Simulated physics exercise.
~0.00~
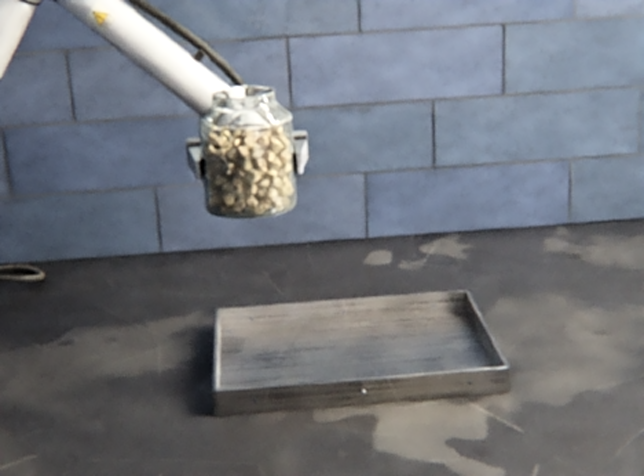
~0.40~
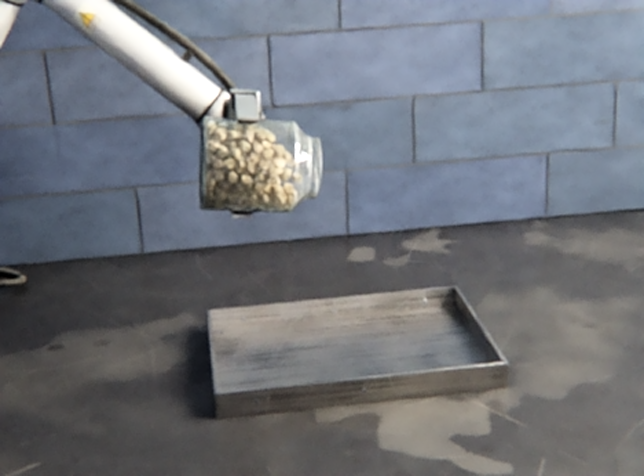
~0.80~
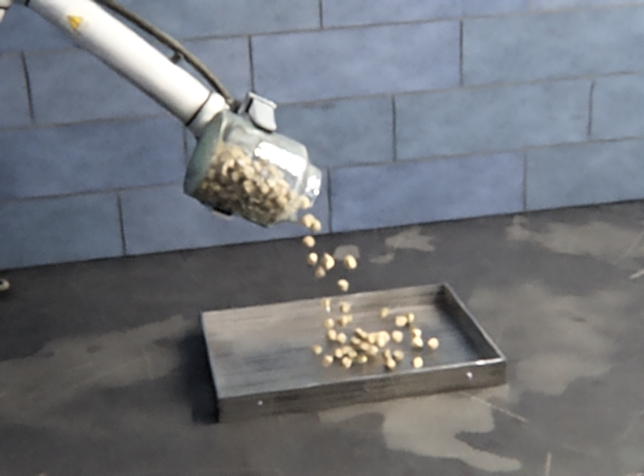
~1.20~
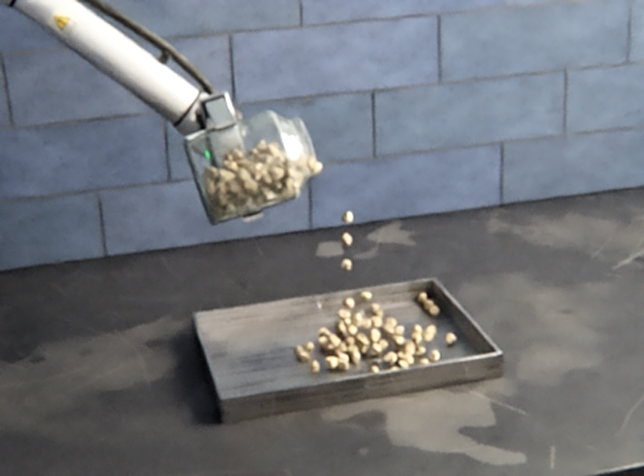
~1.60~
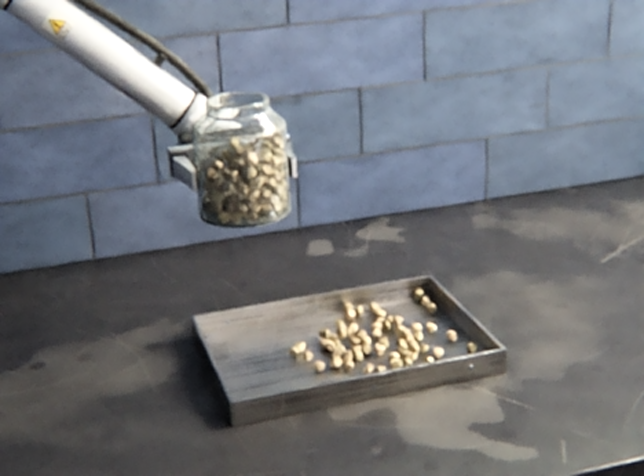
We see a white robot arm holding a clear jar of small pale pebbles above a dark rectangular tray; it tips the jar to the right, spilling some pebbles into the tray, then turns it upright, still holding most of them.
